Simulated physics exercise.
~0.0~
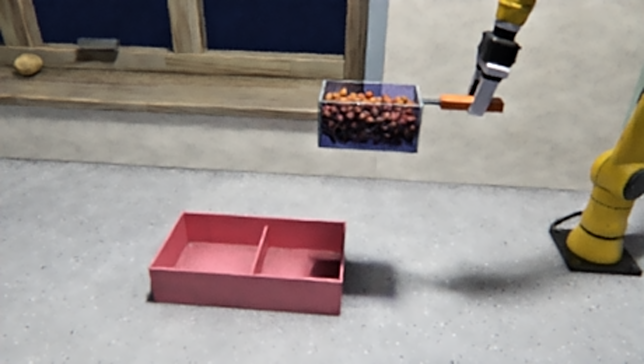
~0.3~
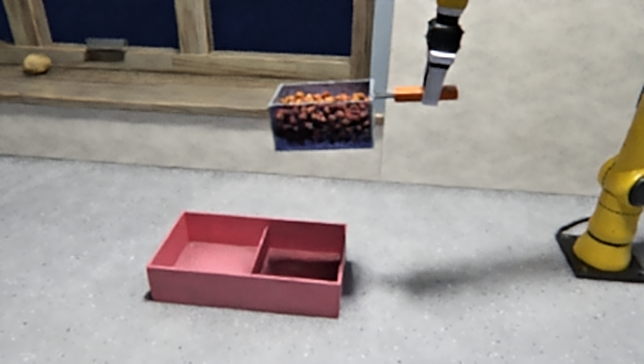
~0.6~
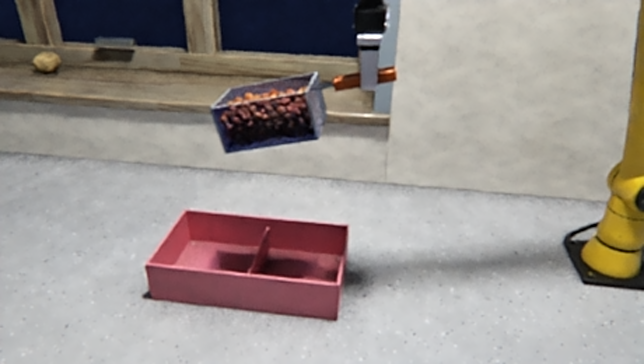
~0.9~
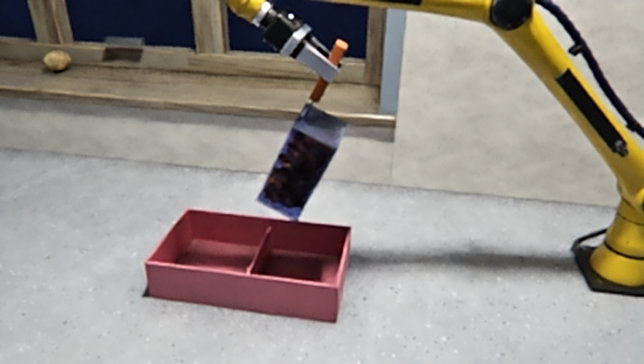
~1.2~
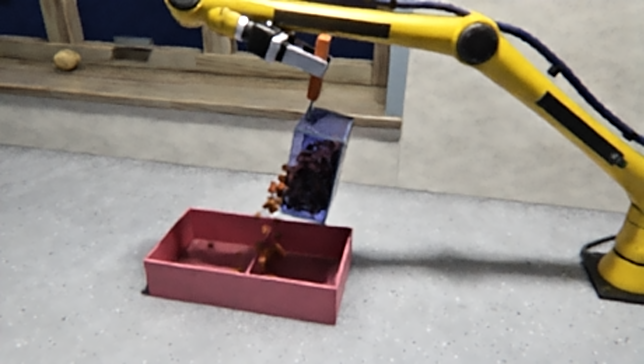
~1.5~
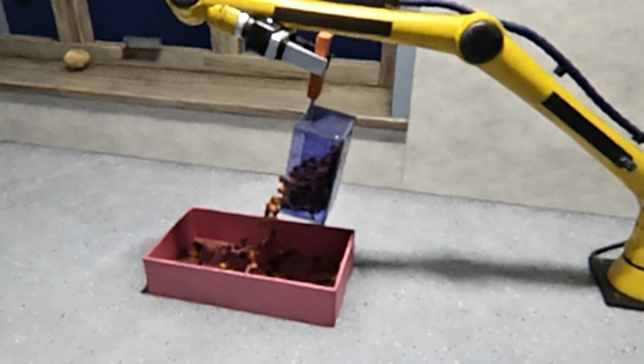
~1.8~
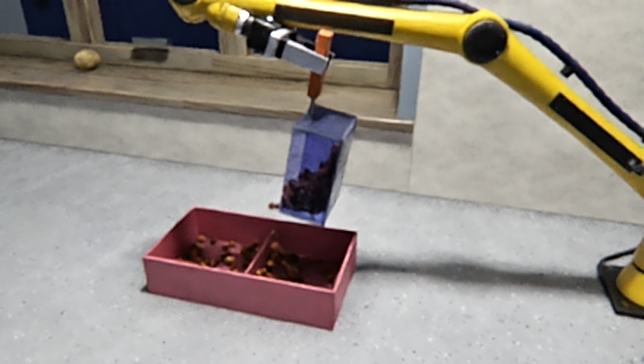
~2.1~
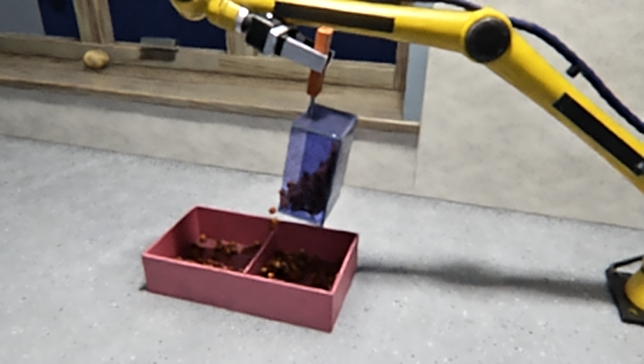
A yellow robot arm carries a clear, bluish box heaped with small reddish-brown nuts to the left, above a pink crate divided into two compartments on a grey surface. As it moves, the box begins to tip, its left end dipping. The arm then swings it steeply downward until it hangs almost upright just above the crate. Nuts spill from its lower left edge, tumble around the divider and scatter into both compartments. The flow thins to a trickle while the arm holds the box still. At the end, nuts lie on both sides of the divider, and many remain in the tilted box.
